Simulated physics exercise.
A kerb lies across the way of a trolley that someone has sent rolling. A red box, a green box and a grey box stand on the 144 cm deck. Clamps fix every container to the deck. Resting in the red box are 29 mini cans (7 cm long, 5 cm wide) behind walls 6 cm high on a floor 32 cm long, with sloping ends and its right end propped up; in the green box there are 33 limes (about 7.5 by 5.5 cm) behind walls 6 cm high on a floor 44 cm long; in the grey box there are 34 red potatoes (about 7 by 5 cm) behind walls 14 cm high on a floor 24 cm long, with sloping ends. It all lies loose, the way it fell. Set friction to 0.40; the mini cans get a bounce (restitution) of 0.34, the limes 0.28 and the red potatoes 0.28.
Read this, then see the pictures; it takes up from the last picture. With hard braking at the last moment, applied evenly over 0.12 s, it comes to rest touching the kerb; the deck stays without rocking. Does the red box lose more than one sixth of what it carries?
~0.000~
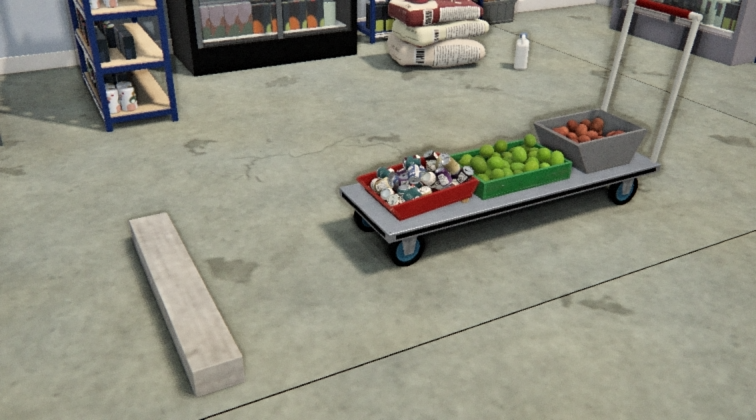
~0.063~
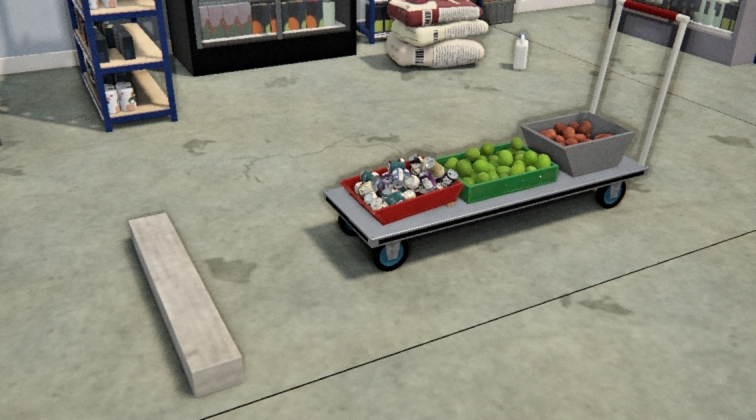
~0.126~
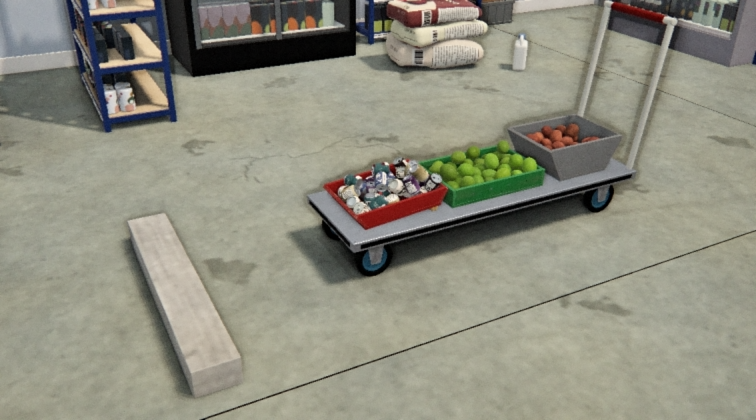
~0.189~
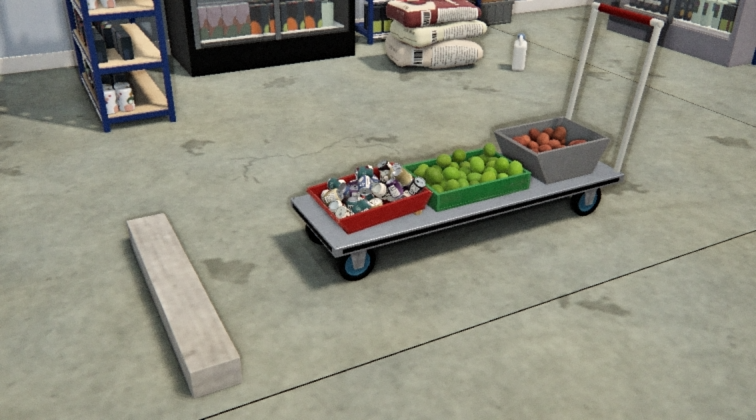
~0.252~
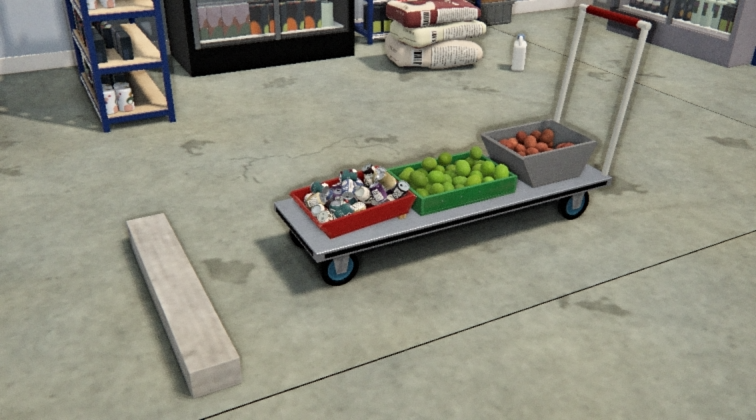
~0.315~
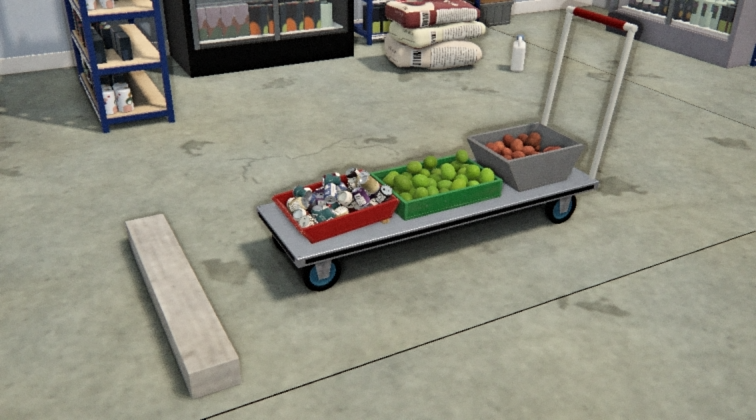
No.
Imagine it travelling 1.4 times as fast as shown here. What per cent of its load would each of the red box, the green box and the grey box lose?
In that case the red box sheds 20 per cent, the green box 0 per cent and the grey box 0 per cent.
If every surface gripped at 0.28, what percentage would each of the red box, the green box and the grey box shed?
Red box 10%, green box 0%, grey box 0%.
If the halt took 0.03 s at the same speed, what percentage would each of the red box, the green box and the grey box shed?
Red box 10 %, green box 0 %, grey box 0 %.
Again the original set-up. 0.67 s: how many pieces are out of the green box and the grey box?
The green box is at about 0 and the grey box at about 0.
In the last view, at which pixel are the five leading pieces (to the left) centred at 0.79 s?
The five leading pieces sit around (200, 227).
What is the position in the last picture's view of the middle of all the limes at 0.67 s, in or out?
They're centred near (363, 201).
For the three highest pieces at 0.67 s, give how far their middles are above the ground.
Close to 34 cm, on average.
After 0.57 s, the brake bites.
After 0.67 s, the red box has all 29, the green box has all 33 and the grey box has all 34.
After 0.79 s, the red box has all 29, the green box has all 33 and the grey box has all 34.
After 1.02 s, the red box is down by 1 of 29, the green box has all 33 and the grey box has all 34.
Final count (at 1.53 s), the red box is down by 1 of 29, the green box has all 33 and the grey box has all 34. Asked share, 1 of 29, 3 per cent.
